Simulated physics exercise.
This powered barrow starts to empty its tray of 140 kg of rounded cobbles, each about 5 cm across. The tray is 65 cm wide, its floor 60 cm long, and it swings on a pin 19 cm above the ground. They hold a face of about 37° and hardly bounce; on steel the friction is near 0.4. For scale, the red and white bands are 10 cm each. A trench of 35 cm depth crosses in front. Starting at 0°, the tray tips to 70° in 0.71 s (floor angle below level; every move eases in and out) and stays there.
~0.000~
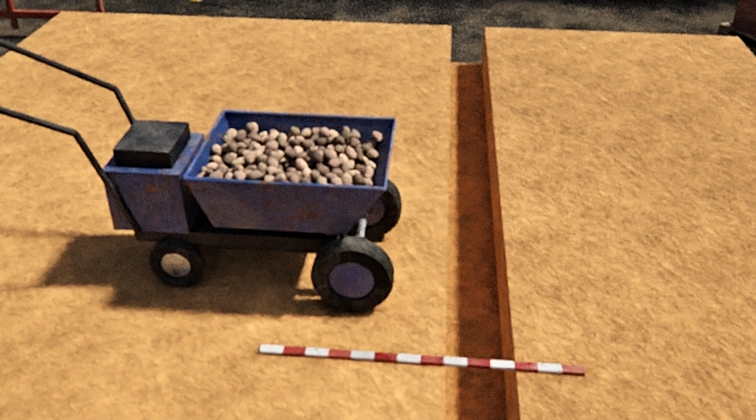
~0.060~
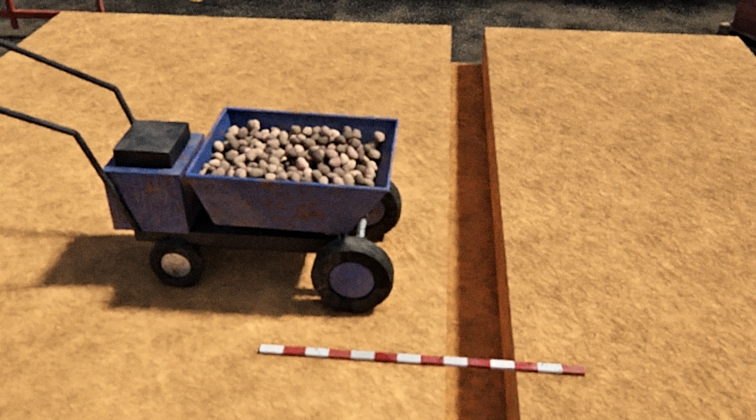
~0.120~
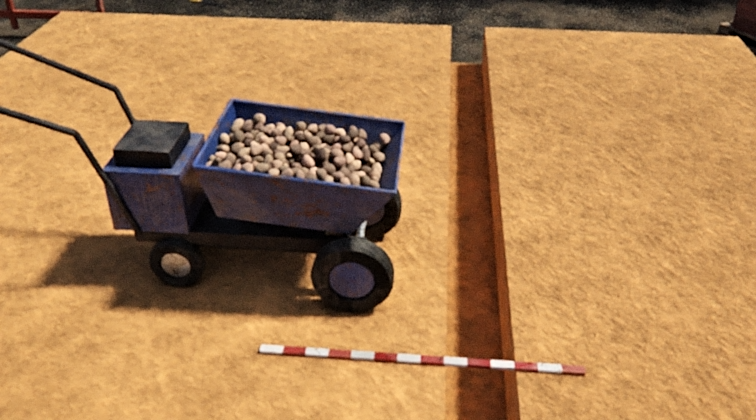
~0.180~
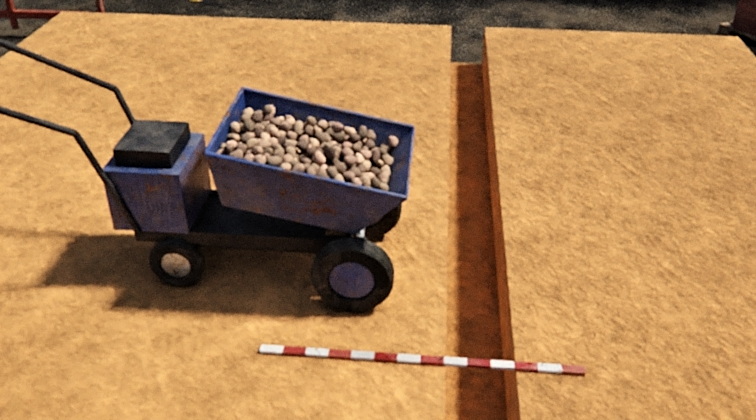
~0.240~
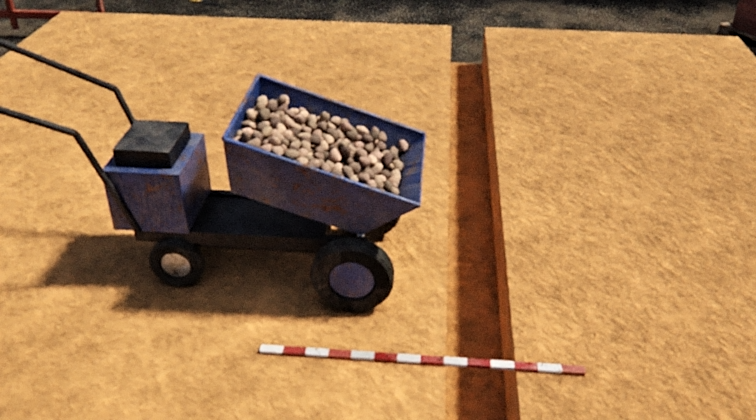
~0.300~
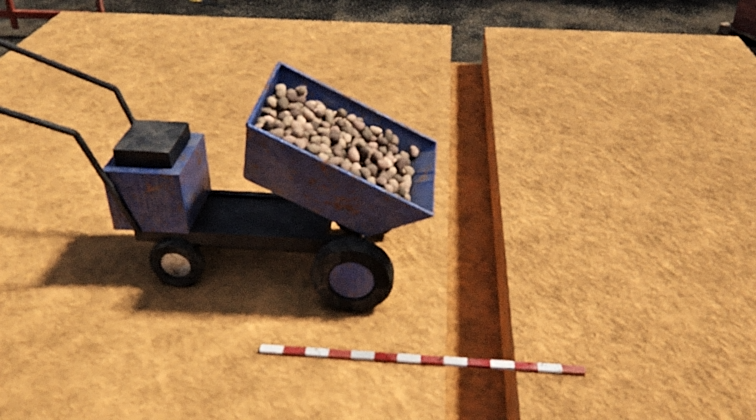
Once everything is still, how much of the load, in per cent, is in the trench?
About 55 per cent.
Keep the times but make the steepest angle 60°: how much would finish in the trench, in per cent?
In that case some 30 per cent.
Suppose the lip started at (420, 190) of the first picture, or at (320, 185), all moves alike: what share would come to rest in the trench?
Near 30 per cent from the first place, 70 from the second.
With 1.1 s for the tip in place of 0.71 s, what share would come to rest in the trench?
In that case some 65 per cent.
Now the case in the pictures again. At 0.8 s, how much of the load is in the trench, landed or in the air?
Some 15 per cent.
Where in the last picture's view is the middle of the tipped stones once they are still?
Their middle is at about (499, 302).
After 0.5 s the floor is at 59°; 100 % in the tray; the foremost stones are at (450, 215).
After 0.8 s the floor is at 70°; 74 % in the tray, 16 % in the trench, 10 % past the trench; the foremost stones are at (535, 279).
After 1.2 s the floor is at 70°; 28 % in the tray, 27 % in the trench, 45 % past the trench; the foremost stones are at (705, 291).
After 3.1 s the floor is at 70°; 0 % in the tray, 55 % in the trench, 45 % past the trench; the foremost stones are past the picture's edge.
